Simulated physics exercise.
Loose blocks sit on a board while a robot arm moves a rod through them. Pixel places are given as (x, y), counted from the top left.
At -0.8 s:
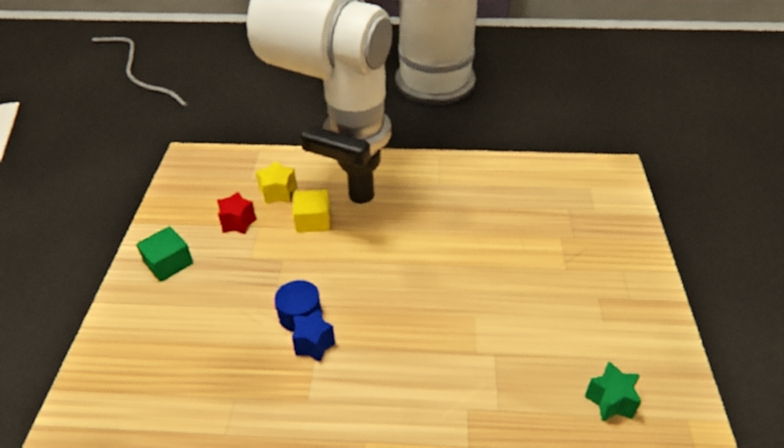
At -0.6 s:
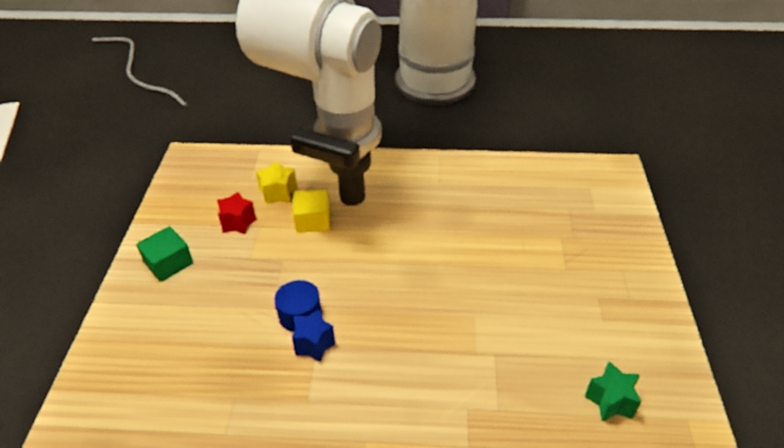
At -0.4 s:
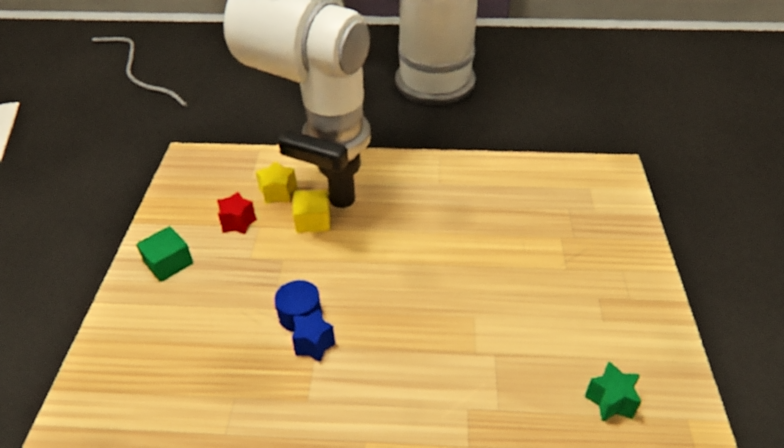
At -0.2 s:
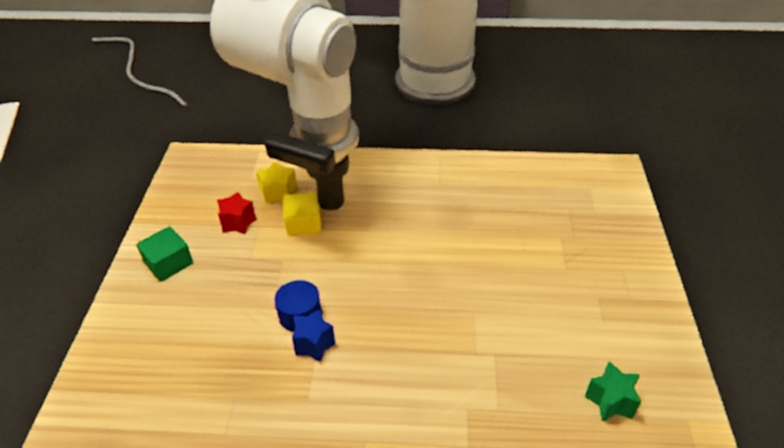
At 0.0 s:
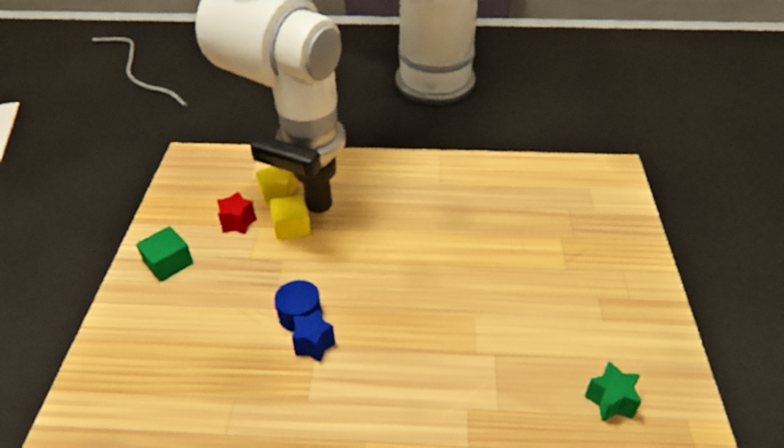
Robot arm moving a black rod left across a wooden board, nudging a yellow cube slightly left among colourful blocks.
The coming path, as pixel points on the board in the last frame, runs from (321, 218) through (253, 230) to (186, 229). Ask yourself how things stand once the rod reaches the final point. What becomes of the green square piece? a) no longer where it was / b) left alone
b (left alone)
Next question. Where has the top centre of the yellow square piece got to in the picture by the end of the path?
Put as a pixel place, it's (207, 234).
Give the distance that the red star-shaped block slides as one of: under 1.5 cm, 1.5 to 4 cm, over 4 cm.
It shifts over 4 cm.
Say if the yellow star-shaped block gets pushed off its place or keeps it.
Put simply, it stays right there.
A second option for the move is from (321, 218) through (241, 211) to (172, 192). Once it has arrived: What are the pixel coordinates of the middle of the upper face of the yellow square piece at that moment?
Final place: (250, 217).
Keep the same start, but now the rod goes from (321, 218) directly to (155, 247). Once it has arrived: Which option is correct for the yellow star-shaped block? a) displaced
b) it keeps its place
b.
On the path given first. One third of the way, rod at (273, 214); red star-shaped block at (225, 205), turned 30° clockwise; yellow square piece at (245, 222), turned 25° anticlockwise.
Two thirds of the way, rod at (226, 217); red star-shaped block at (203, 200), turned 60° clockwise; yellow square piece at (208, 233), turned 70° anticlockwise.
At the end, rod at (181, 215); green square piece still; red star-shaped block at (184, 192), turned 135° clockwise; yellow star-shaped block still; yellow square piece at (207, 234), turned 75° anticlockwise.
